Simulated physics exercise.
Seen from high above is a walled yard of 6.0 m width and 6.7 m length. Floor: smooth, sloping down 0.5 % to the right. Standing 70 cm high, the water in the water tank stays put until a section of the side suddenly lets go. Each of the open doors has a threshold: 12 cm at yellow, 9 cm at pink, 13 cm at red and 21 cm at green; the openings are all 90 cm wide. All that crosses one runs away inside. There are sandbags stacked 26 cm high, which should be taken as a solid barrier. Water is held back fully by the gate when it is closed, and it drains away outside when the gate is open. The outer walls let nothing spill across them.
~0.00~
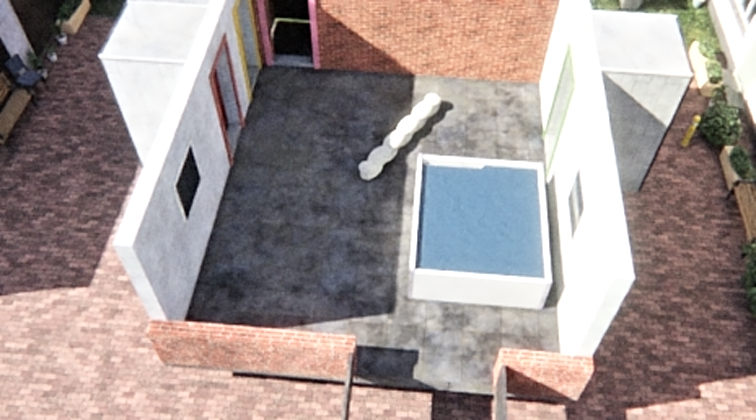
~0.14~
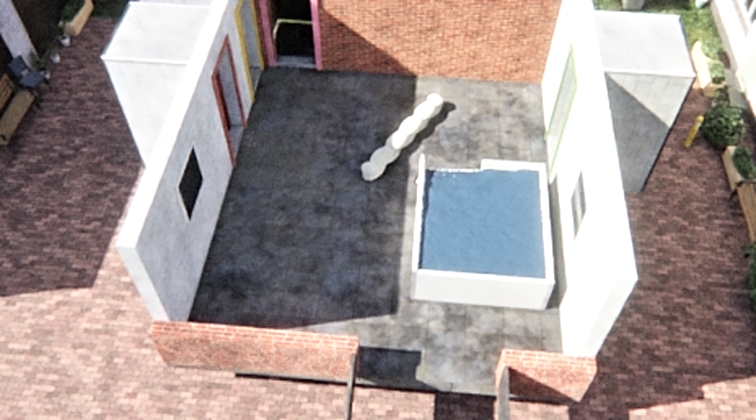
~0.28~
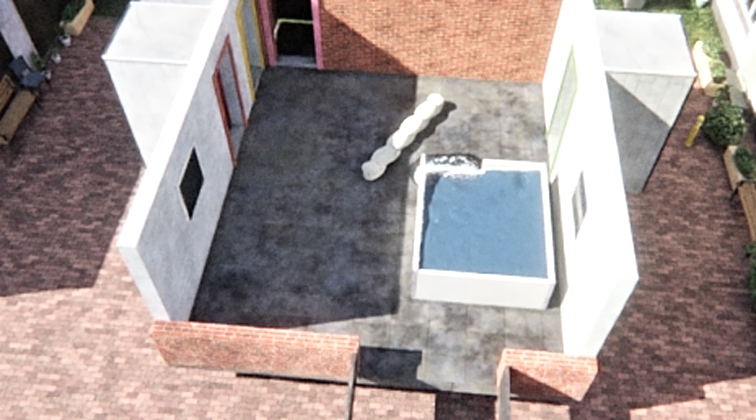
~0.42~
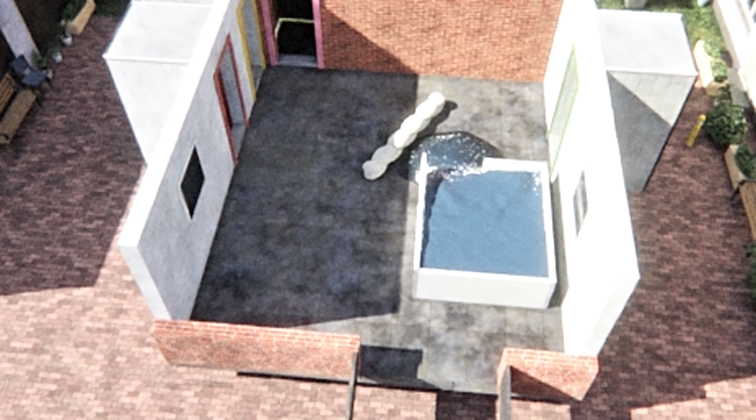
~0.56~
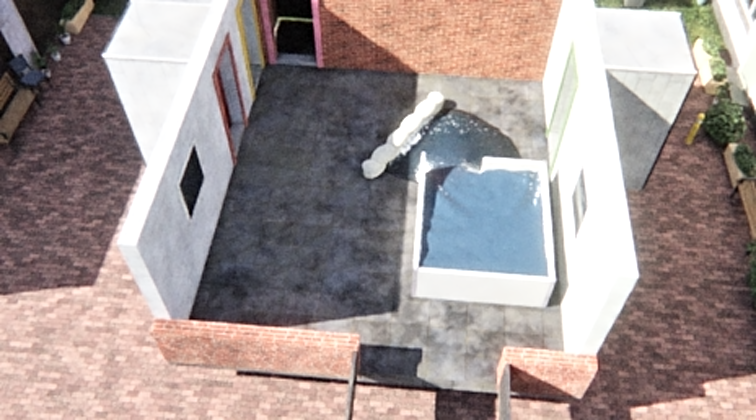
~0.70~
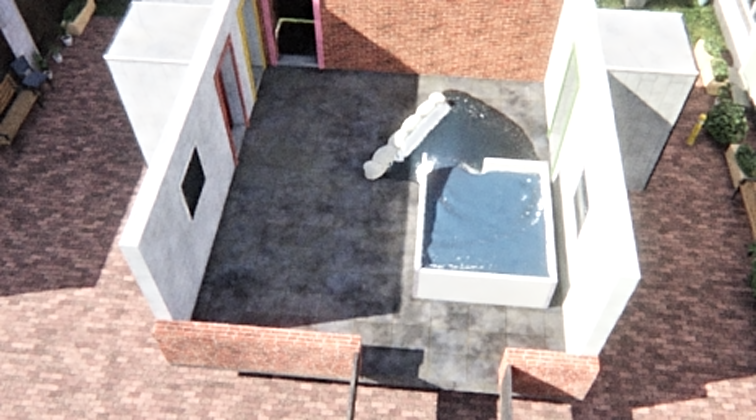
Walled yard seen from above, water pouring from the far side of a white tank and spreading across dark floor along pale sandbags.
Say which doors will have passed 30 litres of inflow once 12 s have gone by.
After that time: Yellow door: Not passed, pink door: Not passed, red door: Not passed, green door: Not passed.
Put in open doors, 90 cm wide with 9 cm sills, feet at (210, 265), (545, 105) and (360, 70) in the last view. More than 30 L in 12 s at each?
Per doorway, in order: Insufficient / sufficient / insufficient.
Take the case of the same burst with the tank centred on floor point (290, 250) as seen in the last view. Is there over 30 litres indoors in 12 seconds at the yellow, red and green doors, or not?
For the yellow door, the amount is too high; for the red door, the amount is too high; for the green door, the amount is acceptable.
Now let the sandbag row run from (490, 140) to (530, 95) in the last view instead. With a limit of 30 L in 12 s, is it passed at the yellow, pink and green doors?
Moved that way: Yellow breaches it, pink breaches it, green holds.
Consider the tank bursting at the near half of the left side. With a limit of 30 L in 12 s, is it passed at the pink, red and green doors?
Then it goes pink too high, red fine, green fine.
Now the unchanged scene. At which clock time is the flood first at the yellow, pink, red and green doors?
Arrival times: Yellow 3.4 seconds, pink 2.8 seconds, red 4.5 seconds, green 0.9 seconds.
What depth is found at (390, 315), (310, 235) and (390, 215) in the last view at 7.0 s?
About 6, 2 and 3 cm respectively.
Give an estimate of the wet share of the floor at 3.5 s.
Near 45 per cent is wet.
After 1.4 s water covers 20 % of the floor and is deepest (42 cm) near (421, 134); yellow door not reached, pink door not reached, red door not reached, green door 5 cm at the sill, 0 L in.
After 2.2 s water covers 30 % of the floor and is deepest (56 cm) near (537, 87); yellow door not reached, pink door not reached, red door not reached, green door 2 cm at the sill, 0 L in.
After 3.5 s water covers 45 % of the floor and is deepest (38 cm) near (538, 98); yellow door 11 cm at the sill, 0 L in, pink door 5 cm at the sill, 0 L in, red door not reached, green door 11 cm at the sill, 0 L in.
After 7.0 s water covers 90 % of the floor and is deepest (24 cm) near (410, 147); yellow door 10 cm at the sill, 12 L in, pink door 9 cm at the sill, 5 L in, red door 8 cm at the sill, 0 L in, green door 12 cm at the sill, 0 L in.
After 12.0 s water covers 95 % of the floor and is deepest (14 cm) near (524, 184); yellow door 6 cm at the sill, 13 L in, pink door 7 cm at the sill, 7 L in, red door 5 cm at the sill, 0 L in, green door 10 cm at the sill, 0 L in.
